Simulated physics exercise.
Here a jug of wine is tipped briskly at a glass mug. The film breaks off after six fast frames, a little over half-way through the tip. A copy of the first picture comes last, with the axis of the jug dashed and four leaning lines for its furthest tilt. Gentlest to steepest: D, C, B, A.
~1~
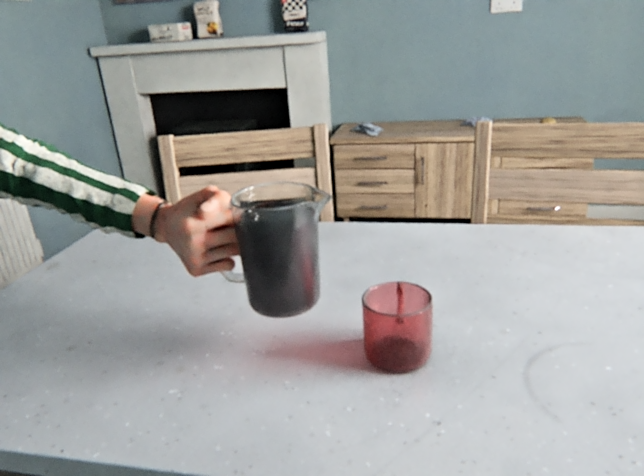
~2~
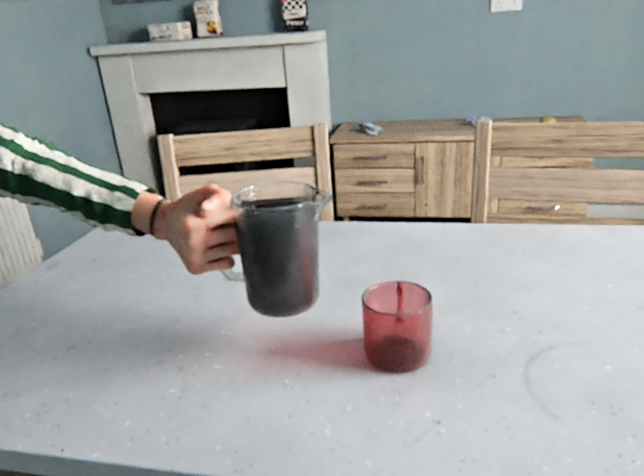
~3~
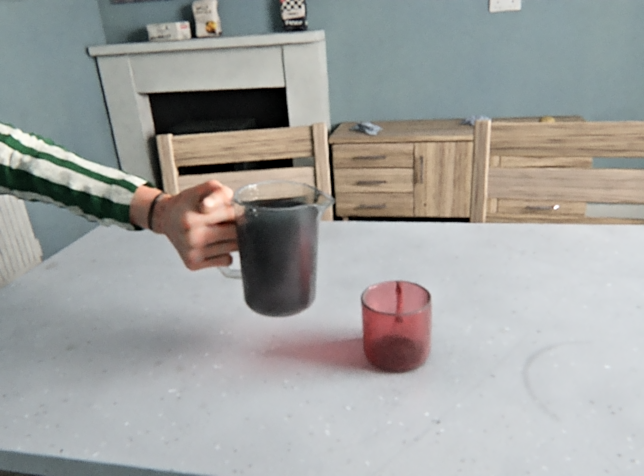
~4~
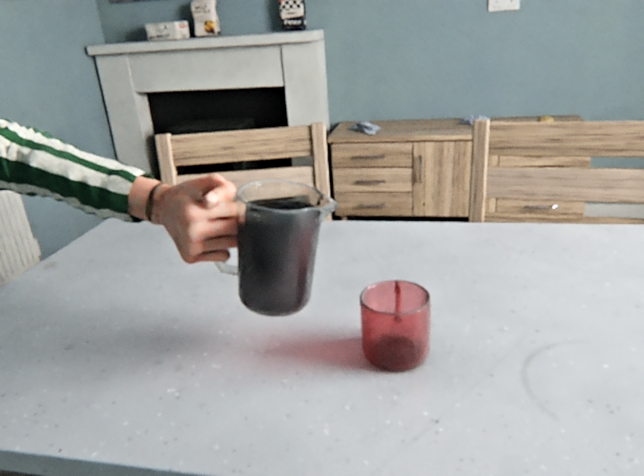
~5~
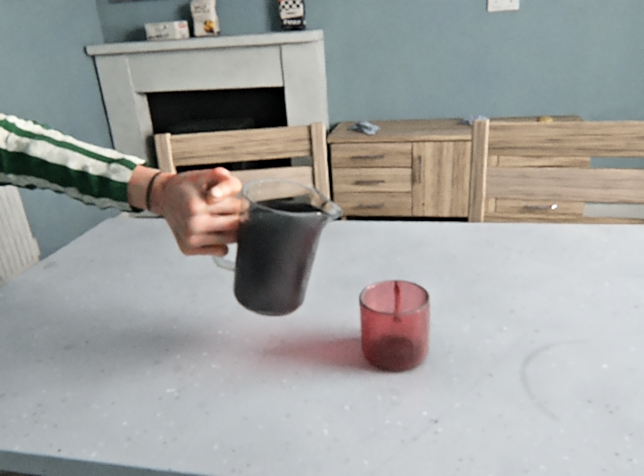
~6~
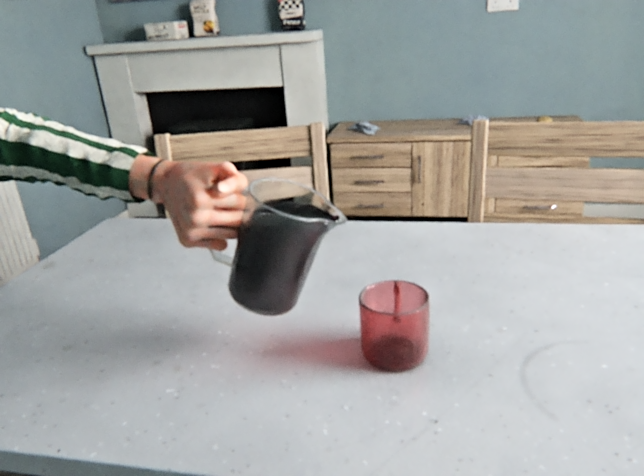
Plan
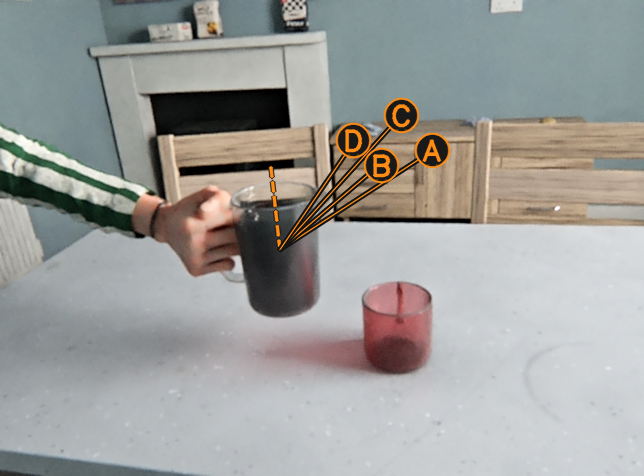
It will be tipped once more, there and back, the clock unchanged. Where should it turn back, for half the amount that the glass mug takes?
B is best.
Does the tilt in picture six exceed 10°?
Yes.
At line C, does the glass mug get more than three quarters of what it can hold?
No.
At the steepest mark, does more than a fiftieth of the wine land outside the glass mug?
No, it does not.
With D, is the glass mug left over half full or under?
Under half.
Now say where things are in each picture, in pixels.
Upright, lip at (329, 198); rim of the glass mug round (397, 297); nothing has left yet.
Upright, lip at (330, 198); nothing has left yet.
Tipped about 4°, lip at (333, 201); nothing has left yet.
Tipped about 9°, lip at (336, 206); nothing has left yet.
Tipped about 15°, lip at (340, 213); nothing has left yet.
Tipped about 21°, lip at (344, 220); nothing has left yet.
On the marked copy, A at (418, 159); B at (367, 175); C at (390, 127); D at (344, 155).
With A, the glass mug ends with about 64 % of what it can hold.
With B, the glass mug ends with about 47 % of what it can hold.
With C, the glass mug ends with about 33 % of what it can hold.
With D, the glass mug ends with about 21 % of what it can hold.
